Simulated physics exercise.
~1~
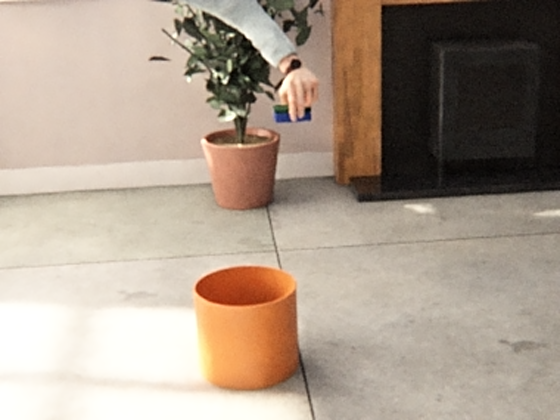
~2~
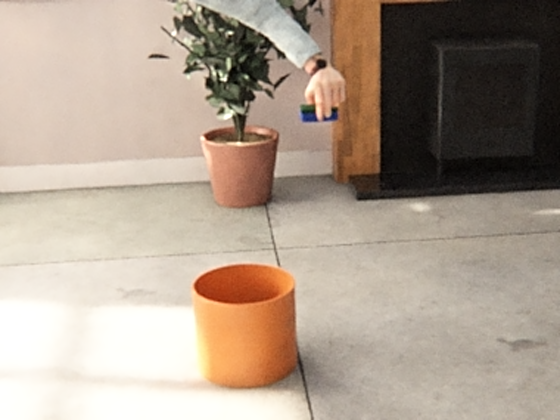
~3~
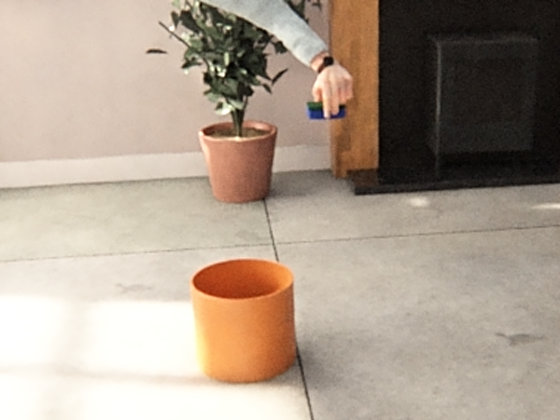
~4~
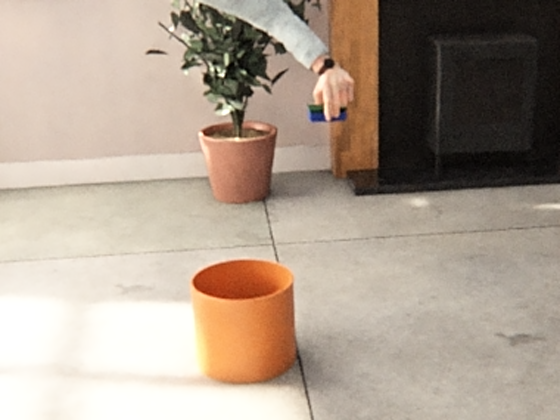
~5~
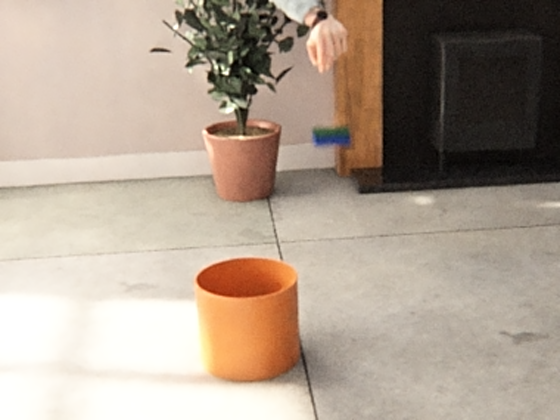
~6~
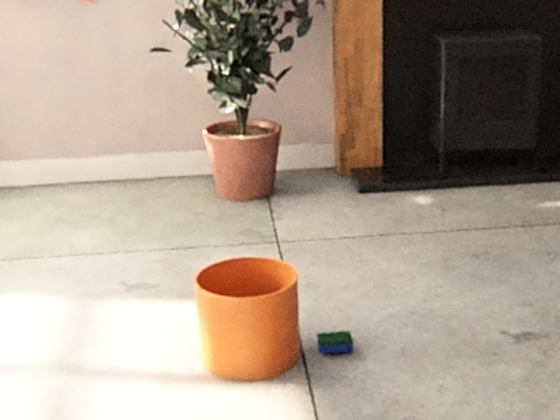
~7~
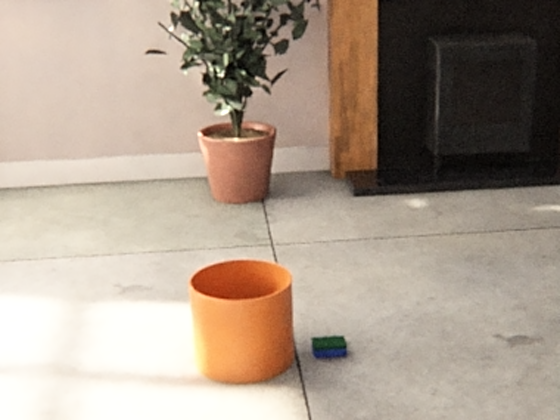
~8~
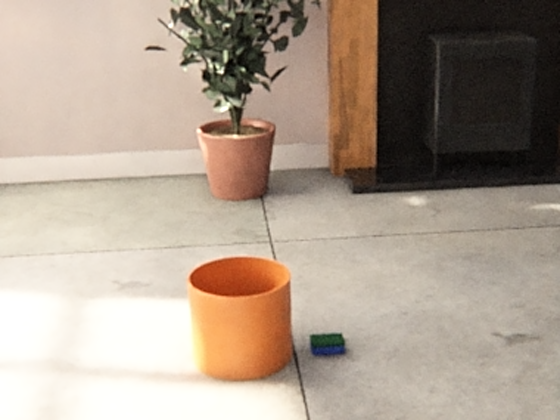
The clip opens on a hand holding a small blue and green sponge in the air in front of a potted plant, with an open orange bucket standing on the grey floor below. The hand moves a little to the right, carrying the sponge with it, and then holds nearly still. The fingers let go and the sponge drops as the hand draws back. It falls past the right side of the bucket instead of going in. The sponge ends up lying on the floor just to the right of the bucket, which stays where it was.
